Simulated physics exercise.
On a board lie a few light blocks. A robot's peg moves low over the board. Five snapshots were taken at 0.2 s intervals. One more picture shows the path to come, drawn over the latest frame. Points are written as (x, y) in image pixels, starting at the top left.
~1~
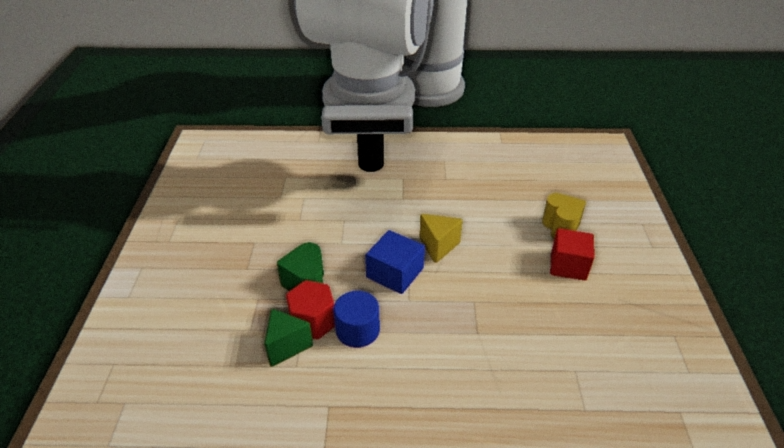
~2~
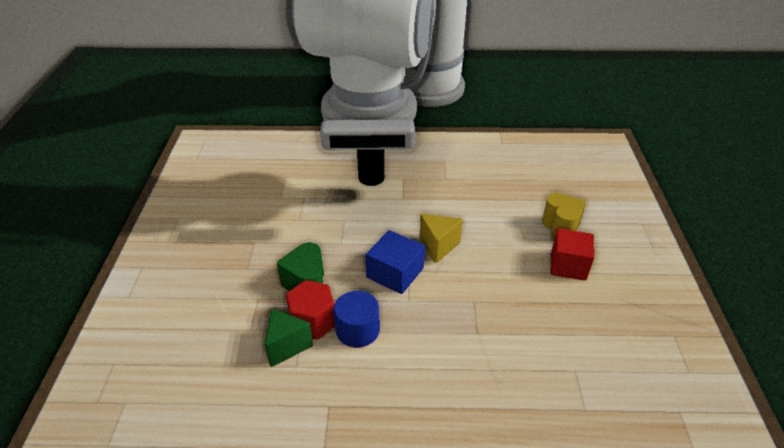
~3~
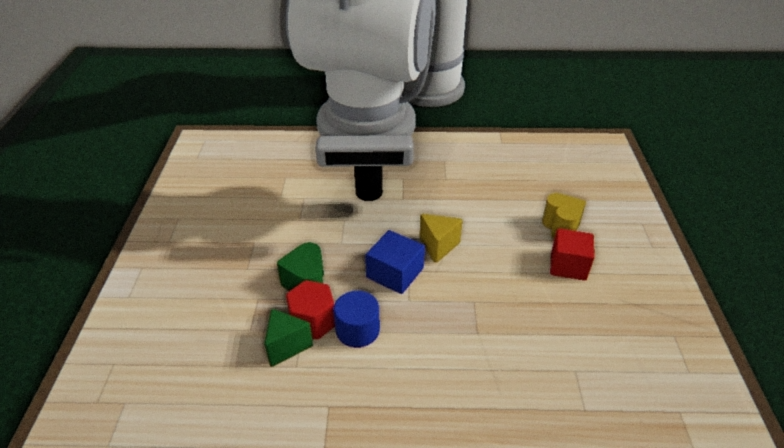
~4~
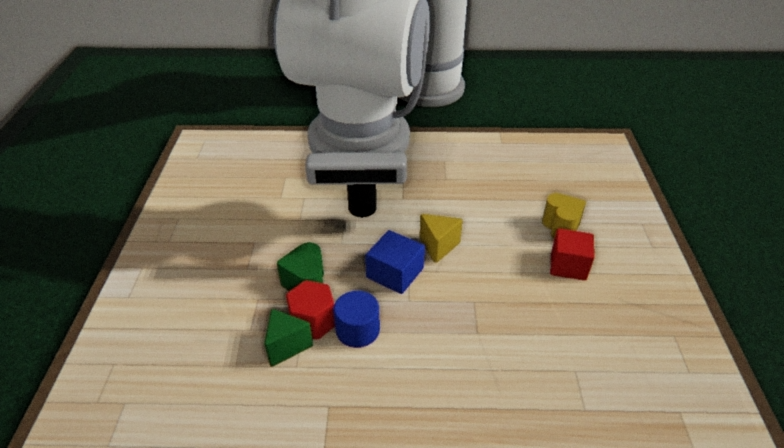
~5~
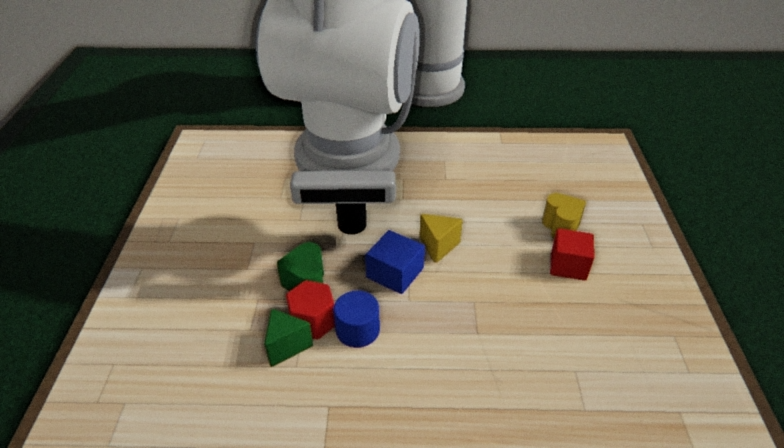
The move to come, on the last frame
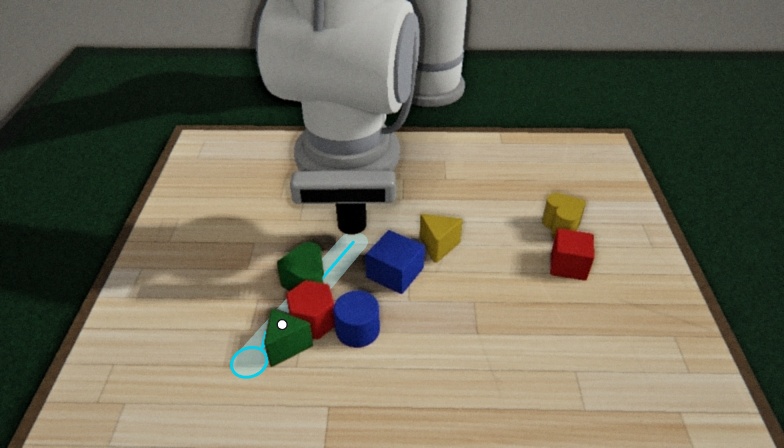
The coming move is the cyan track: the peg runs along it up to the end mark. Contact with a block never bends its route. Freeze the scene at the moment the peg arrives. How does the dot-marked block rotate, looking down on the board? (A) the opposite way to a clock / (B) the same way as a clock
Answer: B.
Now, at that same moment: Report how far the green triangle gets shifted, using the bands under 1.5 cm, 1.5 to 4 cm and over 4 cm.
I reckon it covers between 1.5 and 4 cm.
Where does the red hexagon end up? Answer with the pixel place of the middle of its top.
At roughly (302, 326).
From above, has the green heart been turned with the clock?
Yes, it checks out.
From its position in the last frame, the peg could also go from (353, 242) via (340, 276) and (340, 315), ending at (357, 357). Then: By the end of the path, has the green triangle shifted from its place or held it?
Shifted out of place.
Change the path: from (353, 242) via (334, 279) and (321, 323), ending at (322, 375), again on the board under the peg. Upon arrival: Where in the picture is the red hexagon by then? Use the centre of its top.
Close to (277, 370).
The drawn path runs from (353, 242) directly to (249, 362); the dot is on the green triangle.
The first path, step by step. One third of the way, peg (320, 261); green heart (289, 265), turned 20° anticlockwise.
Two thirds of the way, peg (285, 301); green triangle (274, 345); green heart (254, 286), turned 25° clockwise; red hexagon (304, 319), turned 50° anticlockwise.
At the end, peg (244, 345); green triangle (272, 354), turned 25° clockwise; green heart (249, 290), turned 45° clockwise; red hexagon (302, 326), turned 75° anticlockwise; blue square block not moved.
